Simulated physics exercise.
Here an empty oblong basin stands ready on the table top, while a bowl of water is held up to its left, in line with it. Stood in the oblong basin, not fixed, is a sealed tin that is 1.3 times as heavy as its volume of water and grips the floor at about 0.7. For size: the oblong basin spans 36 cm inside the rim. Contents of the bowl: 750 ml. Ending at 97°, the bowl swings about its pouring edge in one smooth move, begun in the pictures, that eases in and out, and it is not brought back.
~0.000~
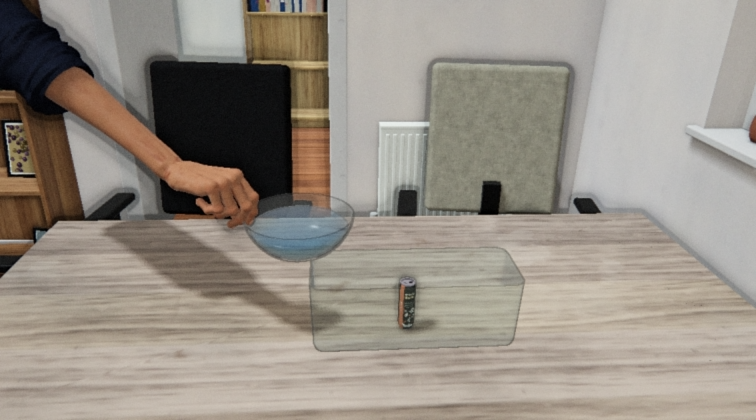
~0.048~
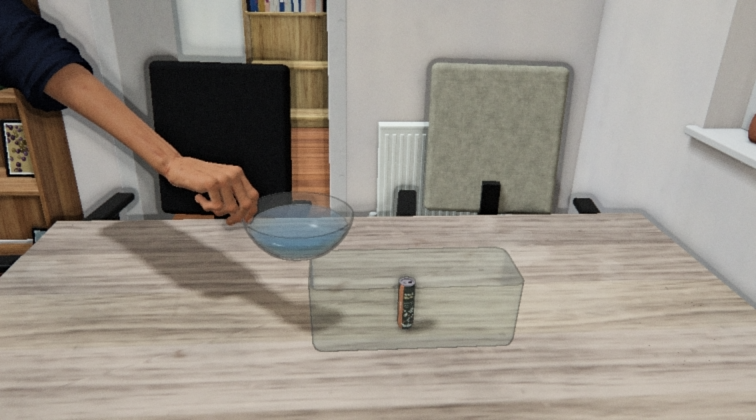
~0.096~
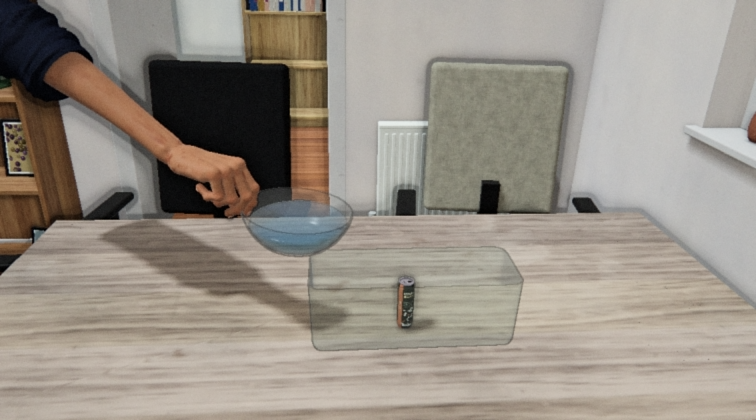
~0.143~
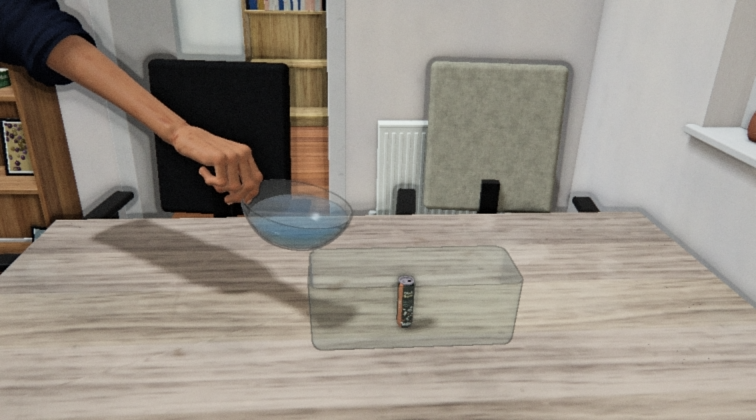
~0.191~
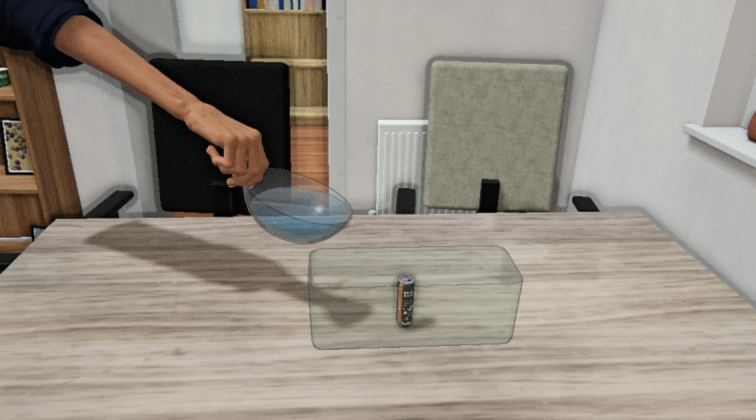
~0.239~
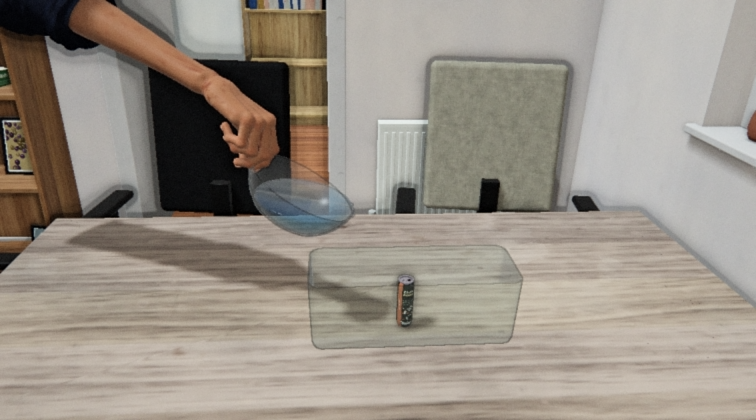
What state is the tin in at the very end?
The tin is upright.
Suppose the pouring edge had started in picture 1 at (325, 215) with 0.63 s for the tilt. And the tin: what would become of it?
Result: Tin tipped over.
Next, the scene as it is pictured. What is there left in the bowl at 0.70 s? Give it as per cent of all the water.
I'd estimate some 0 per cent.
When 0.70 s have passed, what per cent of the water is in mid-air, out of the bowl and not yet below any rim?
Close to 4 per cent.
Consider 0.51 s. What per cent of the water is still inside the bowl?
Still held: Roughly 20 % of the total.
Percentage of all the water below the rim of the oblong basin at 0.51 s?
I'd put it near 16 percent.
Then, 0.51 s in, the tilt is 88° and 19 per cent is still to pour; the tin stands where it began.
Then, 0.70 s in, the tilt is 97° and 0 per cent is still to pour; the tin stands where it began.
Then, 0.91 s in, the tilt is 97° and 0 per cent is still to pour; the tin stands where it began.
Then, 1.13 s in, the tilt is 97° and 0 per cent is still to pour; the tin stands where it began.
Finally, the tin stands where it began.
